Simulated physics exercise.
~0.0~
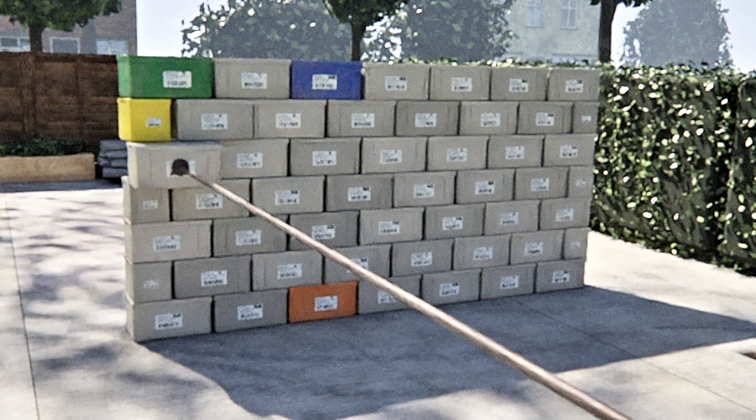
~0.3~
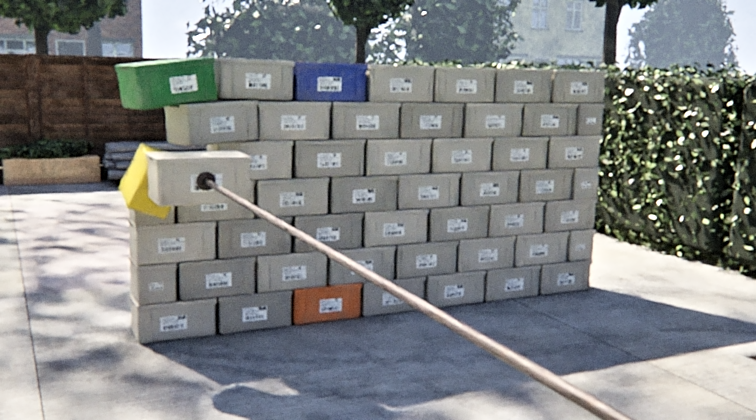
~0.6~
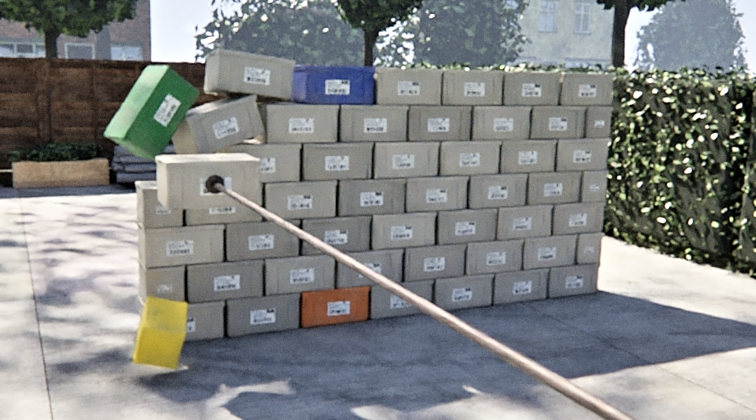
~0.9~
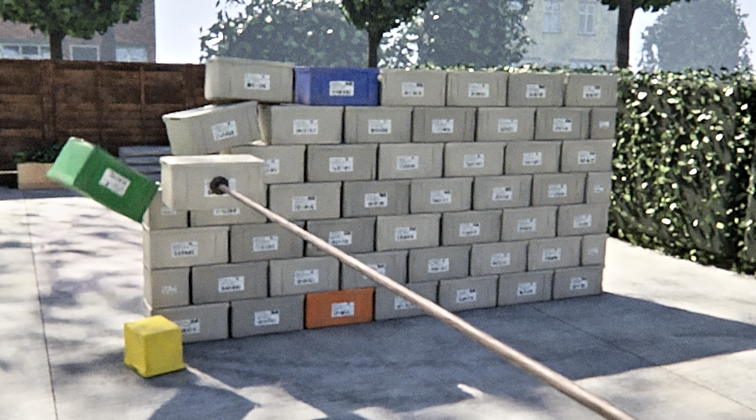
A long, thin arm reaches in from the lower right to a pale box near the left end of a wall of stacked grey boxes, seen from the front in a paved yard with a hedge at right. Green and yellow boxes sit at the upper left, a blue one in the top row and an orange one at the bottom. As the arm draws the pale box out, the yellow box tips and drops to the paving. The green box tilts, then tumbles off leftward. Finally it hangs in midair, a grey box sags, and blue and orange stay put.
